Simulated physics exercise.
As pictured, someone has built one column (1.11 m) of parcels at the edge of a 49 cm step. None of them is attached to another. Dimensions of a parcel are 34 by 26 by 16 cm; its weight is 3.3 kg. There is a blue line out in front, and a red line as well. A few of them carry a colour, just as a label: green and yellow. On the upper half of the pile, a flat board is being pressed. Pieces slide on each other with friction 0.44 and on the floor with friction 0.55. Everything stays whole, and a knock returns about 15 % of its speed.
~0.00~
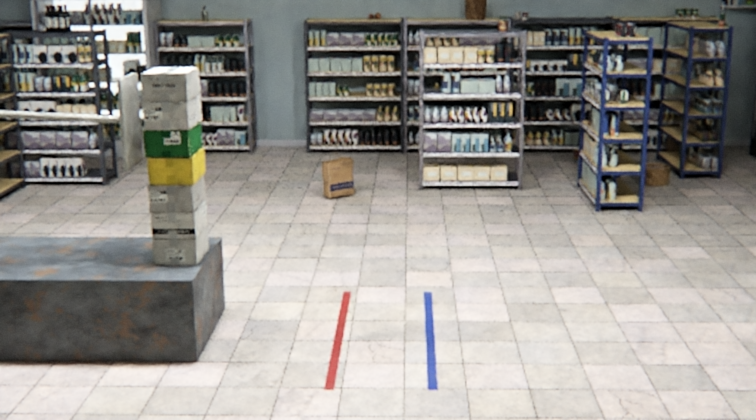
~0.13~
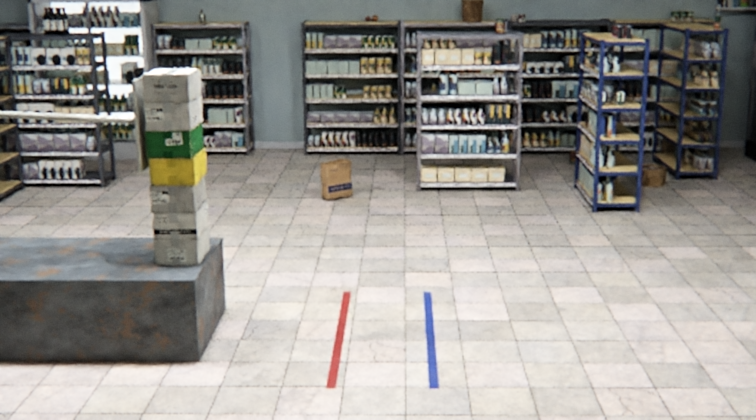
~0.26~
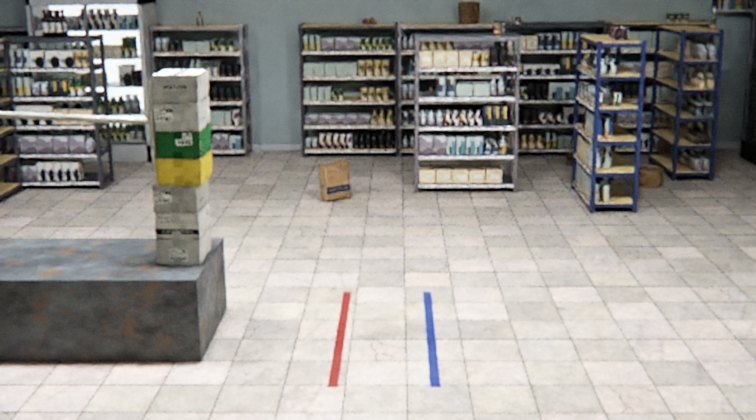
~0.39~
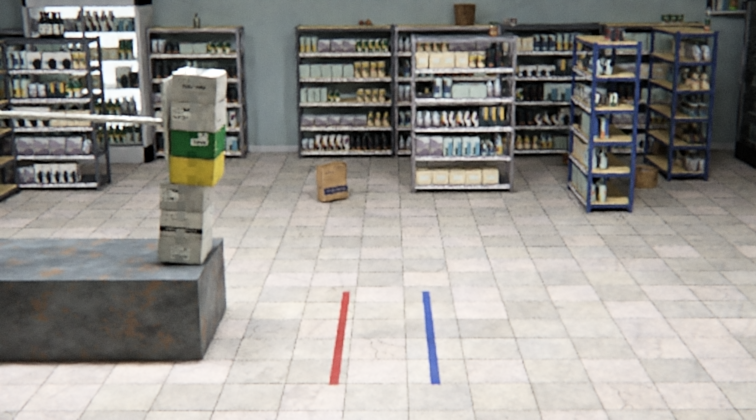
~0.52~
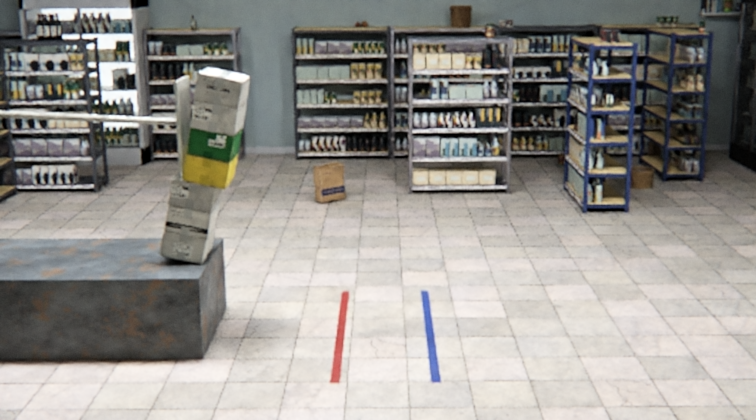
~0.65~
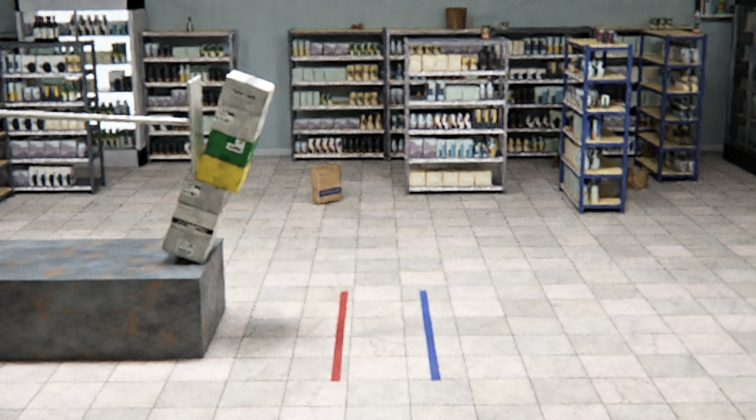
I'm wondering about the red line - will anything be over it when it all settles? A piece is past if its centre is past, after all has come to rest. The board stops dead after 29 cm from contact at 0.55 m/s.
The line gets crossed.
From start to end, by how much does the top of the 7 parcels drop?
By about 118 cm, start to end.
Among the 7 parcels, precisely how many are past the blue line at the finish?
The answer is 0.
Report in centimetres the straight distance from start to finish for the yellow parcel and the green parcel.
Displacement in cm - yellow: 125; green: 150.
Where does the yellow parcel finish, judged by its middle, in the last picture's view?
In the last picture it sits at roughly (326, 311).
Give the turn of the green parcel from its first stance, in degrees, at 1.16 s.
Roughly 80°.
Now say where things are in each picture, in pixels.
In the first picture (places mark the middle of the side facing us; the camera moves round a little), board (121, 113) 11 cm short; blue line, near end, (432, 378); red line, near end, (331, 377); yellow parcel (171, 172); green parcel (166, 144); nothing disturbed.
The second picture shows board (136, 114) 39 mm short; green parcel (168, 145).
The third picture shows board (150, 115) 33 mm in; green parcel (178, 145) shifted 44 mm; yellow parcel (179, 173) shifted 27 mm; 4 disturbed, none past the red line.
The fourth picture shows board (164, 115) 10 cm in; green parcel (193, 145) leaning 5°; yellow parcel (192, 172) leaning 5°; steepest lean 5°, the parcel at (181, 224); 7 disturbed, none past the red line.
The fifth picture shows board (177, 115) 18 cm in; green parcel (210, 146) leaning 13°; yellow parcel (206, 172) leaning 13°; steepest lean 13°, the parcel at (218, 91); 7 disturbed, none past the red line.
The sixth picture shows board (191, 115) 25 cm in; blue line, near end, (435, 369); red line, near end, (336, 370); green parcel (228, 149) leaning 21°; yellow parcel (220, 174) leaning 21°; steepest lean 21°, the parcel at (236, 123); 7 disturbed, none past the red line.
After 0.86 s, none of the 7 parcels past the red line, 7 disturbed; yellow parcel leaning 40°, 8 cm lower; green parcel leaning 40°, 12 cm lower.
After 1.16 s, 3 of the 7 parcels past the red line; yellow parcel on its side; green parcel on its side.
At rest (2.2 s), 3 of the 7 parcels past the red line; green parcel on its side; yellow parcel on its side. The farthest middle lies 52 cm beyond that line. As the last picture would show them, middles, green parcel near (354, 311), yellow parcel near (326, 311).
